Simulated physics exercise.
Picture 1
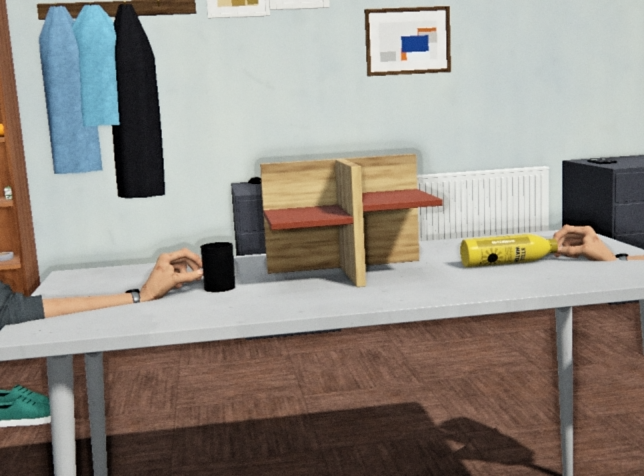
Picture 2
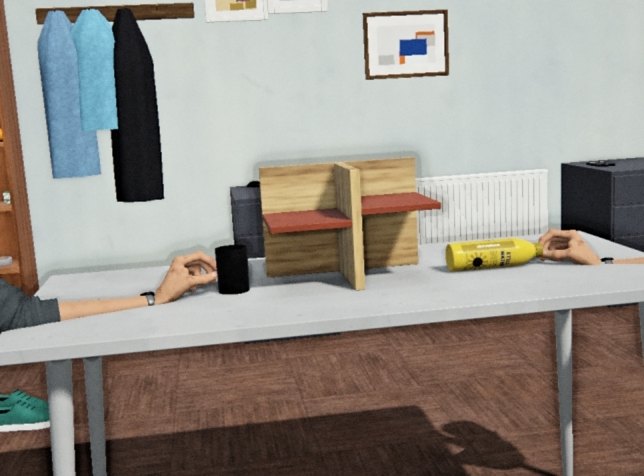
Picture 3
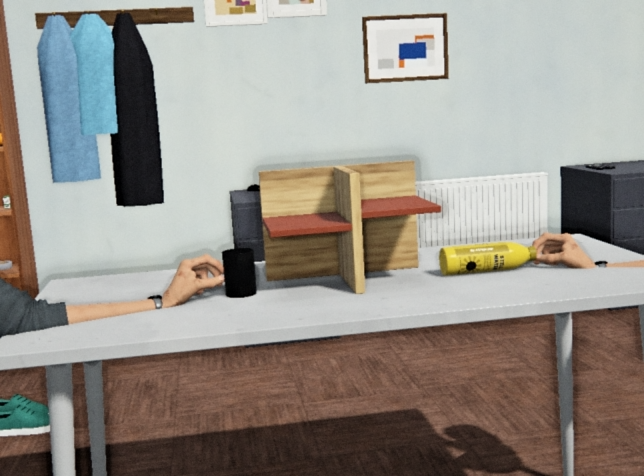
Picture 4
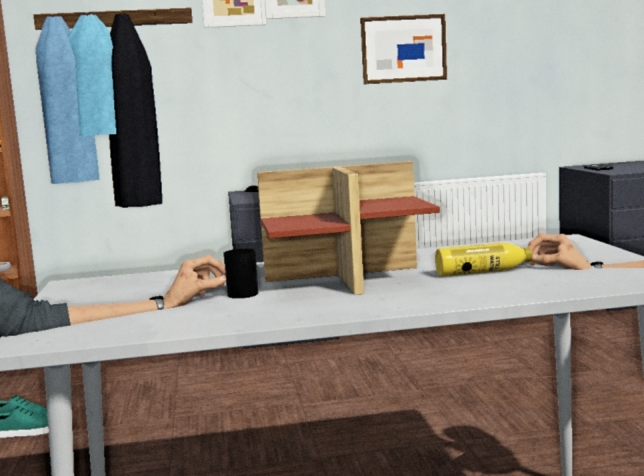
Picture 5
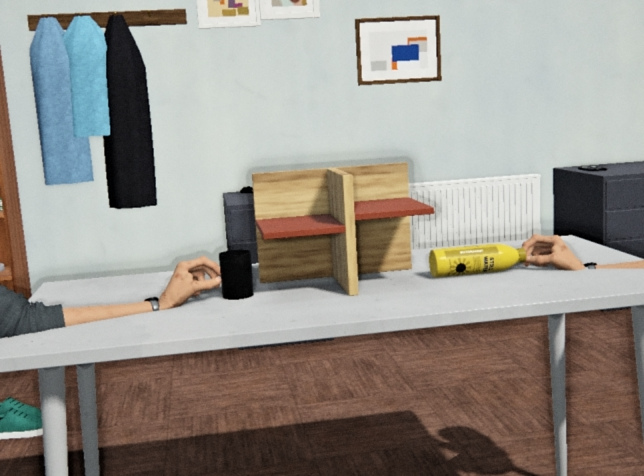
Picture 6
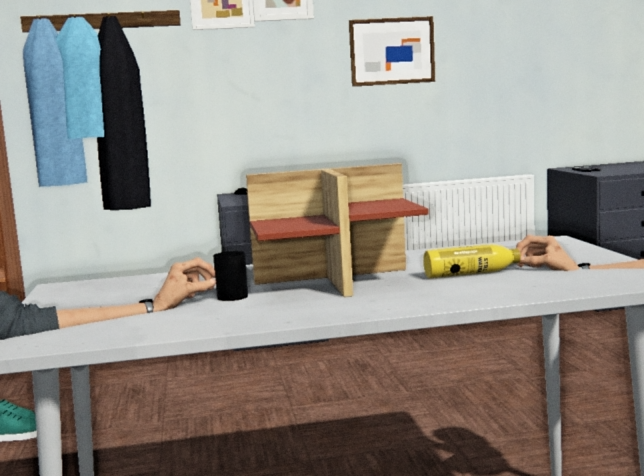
Two hands slide a black beaker and a yellow bottle slightly forward beside a two-sided shelf.
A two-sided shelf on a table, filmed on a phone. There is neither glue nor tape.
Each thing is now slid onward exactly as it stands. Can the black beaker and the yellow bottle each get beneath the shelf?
In the end black beaker: Fits, yellow bottle: Fits.
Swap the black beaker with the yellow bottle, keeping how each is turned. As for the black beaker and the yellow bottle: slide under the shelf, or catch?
The black beaker passes beneath, and then the yellow bottle passes beneath.
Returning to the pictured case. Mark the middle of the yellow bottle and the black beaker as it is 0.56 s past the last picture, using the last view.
For the yellow bottle, (438, 263); for the black beaker, (269, 272).
Then, 0.34 s on from there, black beaker sliding up to the opening near (248, 274); yellow bottle sliding up to the opening near (457, 262).
Then, 0.56 s on from there, black beaker part of the way in near (269, 272); yellow bottle part of the way in near (438, 264).
Then, 0.82 s on from there, black beaker all the way in near (276, 272); yellow bottle part of the way in near (415, 266).
In the end, the black beaker goes under, near (276, 272); the yellow bottle goes under, near (396, 268).
